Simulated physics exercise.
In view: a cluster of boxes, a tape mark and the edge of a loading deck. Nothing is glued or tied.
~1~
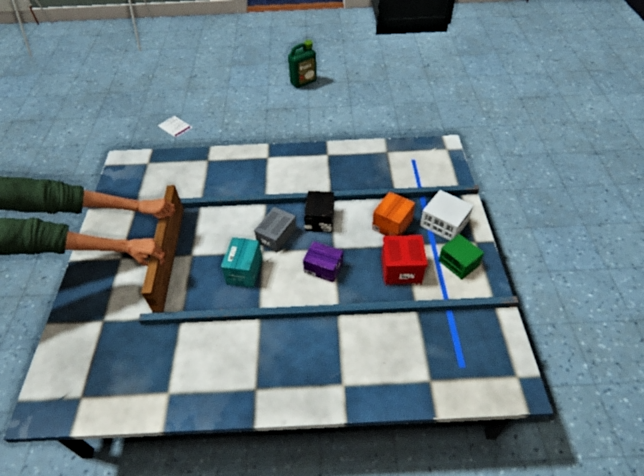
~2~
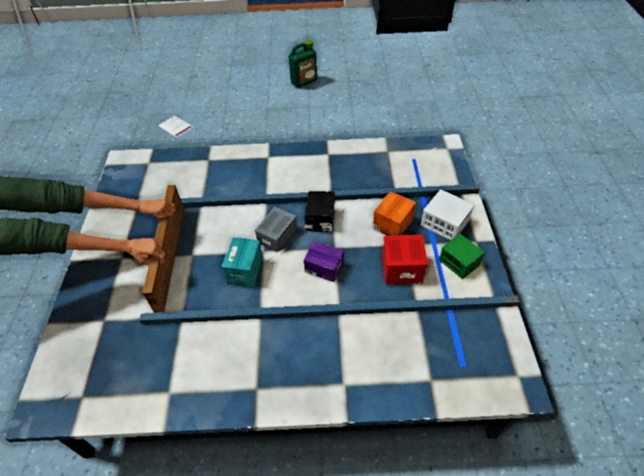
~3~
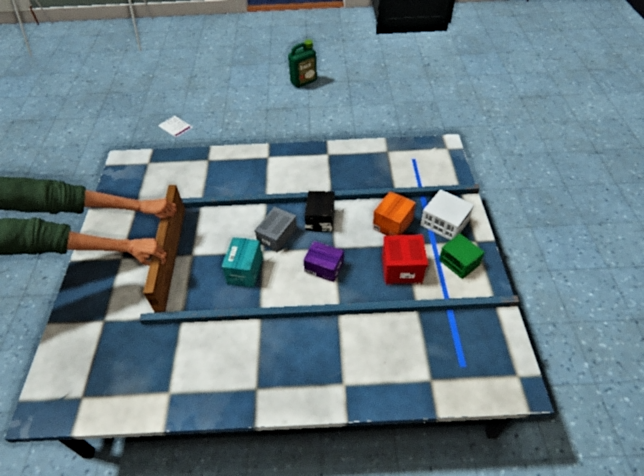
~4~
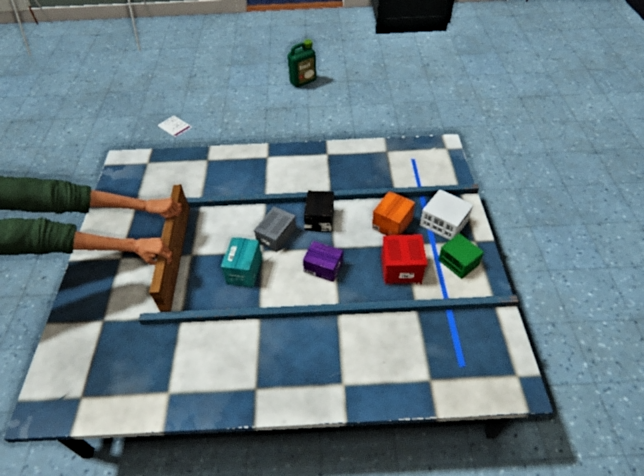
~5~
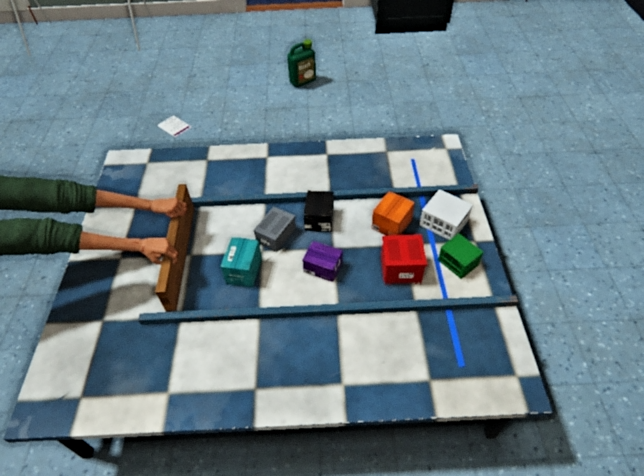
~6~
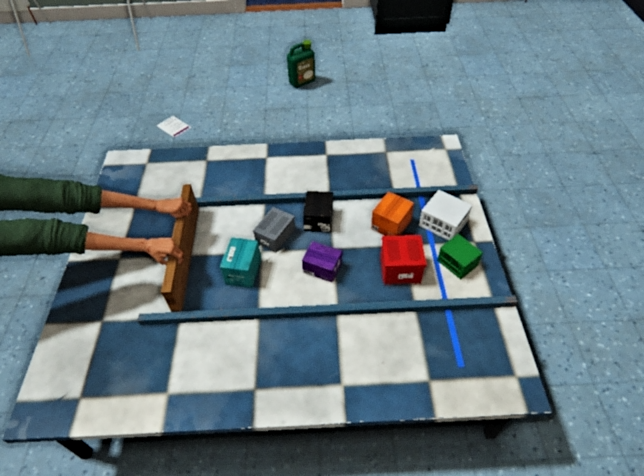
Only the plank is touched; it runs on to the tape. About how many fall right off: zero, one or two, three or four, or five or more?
As it turns out, the number that fall off is three or four.
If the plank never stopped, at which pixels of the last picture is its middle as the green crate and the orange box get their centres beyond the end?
Near (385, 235) and (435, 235).
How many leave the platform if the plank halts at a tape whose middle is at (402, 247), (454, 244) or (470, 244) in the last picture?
Down on the ground: 2, 6 and 6.
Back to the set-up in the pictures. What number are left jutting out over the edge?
It comes to 1.
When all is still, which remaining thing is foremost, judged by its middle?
That is the orange box.
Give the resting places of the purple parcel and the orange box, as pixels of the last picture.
The purple parcel at (482, 252), the orange box at (492, 223).
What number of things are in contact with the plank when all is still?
2 of them.
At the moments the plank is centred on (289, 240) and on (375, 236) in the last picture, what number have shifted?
The counts are 4 and 8.
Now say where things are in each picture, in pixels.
Green crate (461, 257); white crate (447, 216); red tote (403, 261); plank (165, 246); tape (434, 246), in the first picture.
White crate (447, 215); orange box (394, 216), in the second picture.
Red tote (404, 260); grey tote (276, 230), in the third picture.
Green crate (460, 256); plank (172, 246), in the fourth picture.
White crate (446, 215); purple parcel (323, 261), in the fifth picture.
Green crate (459, 257); white crate (445, 216); red tote (402, 261); plank (182, 245); tape (433, 245), in the sixth picture.
Soon after, none off yet; green crate at rest near (459, 257); white crate at rest near (445, 216); red tote at rest near (402, 261).
Then, none off yet; green crate at rest near (459, 257); white crate at rest near (445, 216); red tote moved a little near (408, 260).
Further on, none off yet; green crate moved about its own width near (504, 258); white crate moved about its own width near (487, 218); red tote moved well along near (473, 257).
At rest, the number that fall off is three or four; fallen, red tote, white crate and green crate.
